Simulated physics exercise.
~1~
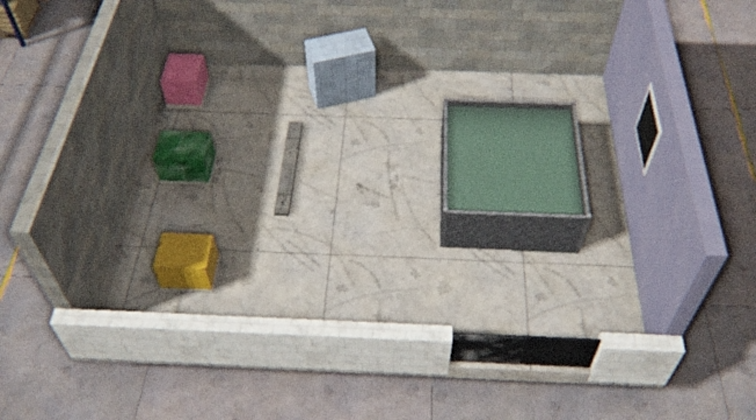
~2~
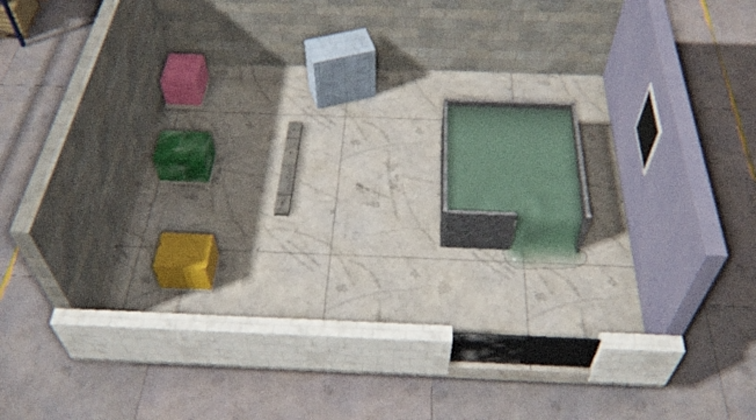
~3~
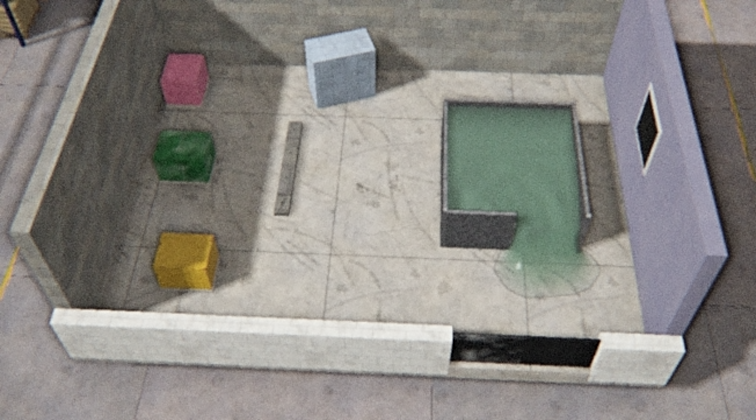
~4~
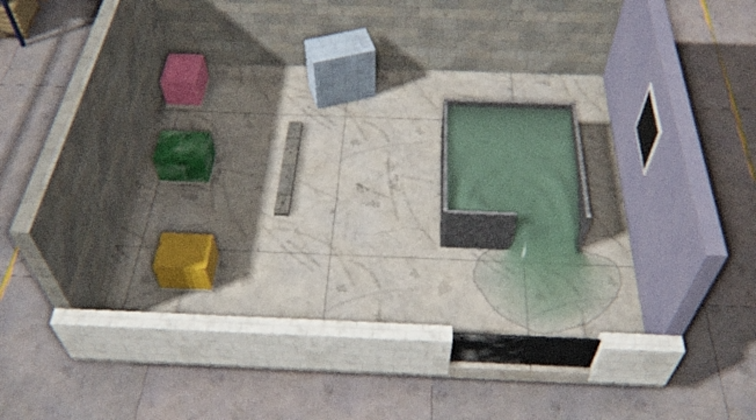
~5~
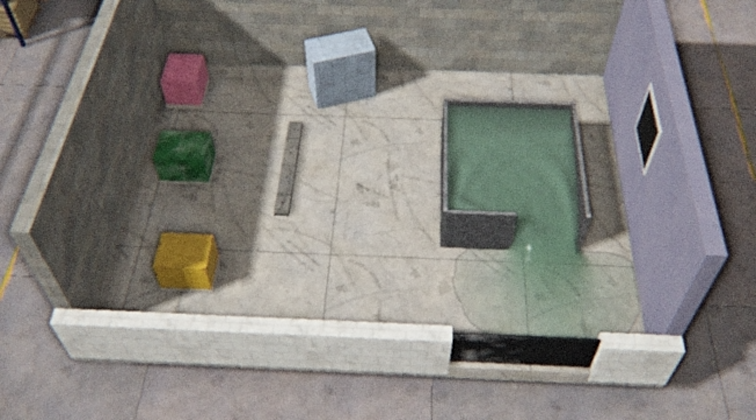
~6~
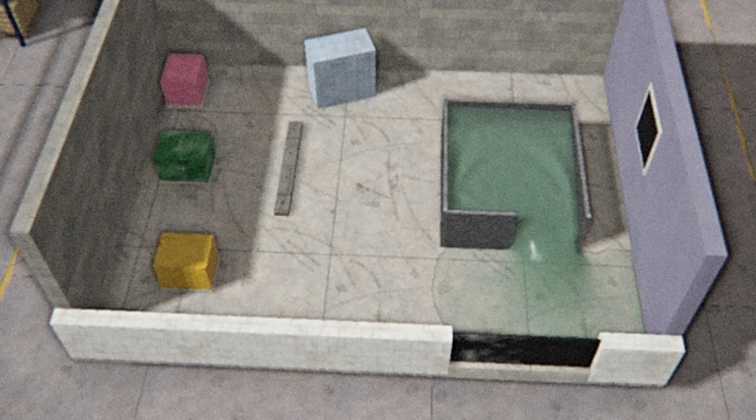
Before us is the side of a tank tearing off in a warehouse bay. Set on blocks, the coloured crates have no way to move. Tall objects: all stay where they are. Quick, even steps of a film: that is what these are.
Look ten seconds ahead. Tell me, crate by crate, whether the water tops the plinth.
Outcome: Yellow crate: Wet, green crate: Wet, pink crate: Wet.
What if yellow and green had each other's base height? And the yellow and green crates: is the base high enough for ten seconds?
Yellow: Flooded, green: Flooded.
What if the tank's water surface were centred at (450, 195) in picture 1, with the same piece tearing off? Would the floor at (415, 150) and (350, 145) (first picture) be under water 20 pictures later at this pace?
The first spot is not reached and the second is not reached.
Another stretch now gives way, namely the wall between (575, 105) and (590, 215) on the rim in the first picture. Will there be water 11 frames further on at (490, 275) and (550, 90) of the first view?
In that order: No water, awash.
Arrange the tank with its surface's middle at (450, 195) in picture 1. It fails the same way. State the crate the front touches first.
That would be the yellow crate.
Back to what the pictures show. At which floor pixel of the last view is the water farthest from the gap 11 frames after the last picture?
Somewhere about (211, 341).
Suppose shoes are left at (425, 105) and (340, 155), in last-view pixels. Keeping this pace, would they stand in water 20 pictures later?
The first place is spared and the second is spared.
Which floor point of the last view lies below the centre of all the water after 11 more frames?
The water's centre sits above (516, 237).
A moment on, water covers 15 % of the floor; the yellow crate not reached, the green crate not reached, the pink crate not reached.
Next, water covers 25 % of the floor; the yellow crate not reached, the green crate not reached, the pink crate not reached.
Then, water covers 55 % of the floor; the yellow crate water round its plinth, the green crate not reached, the pink crate not reached.
Later, water covers 90 % of the floor; the yellow crate water round its plinth, the green crate water round its plinth, the pink crate water round its plinth.
In the end, water covers 100 % of the floor; the yellow crate was topped, the green crate was topped, the pink crate was topped.
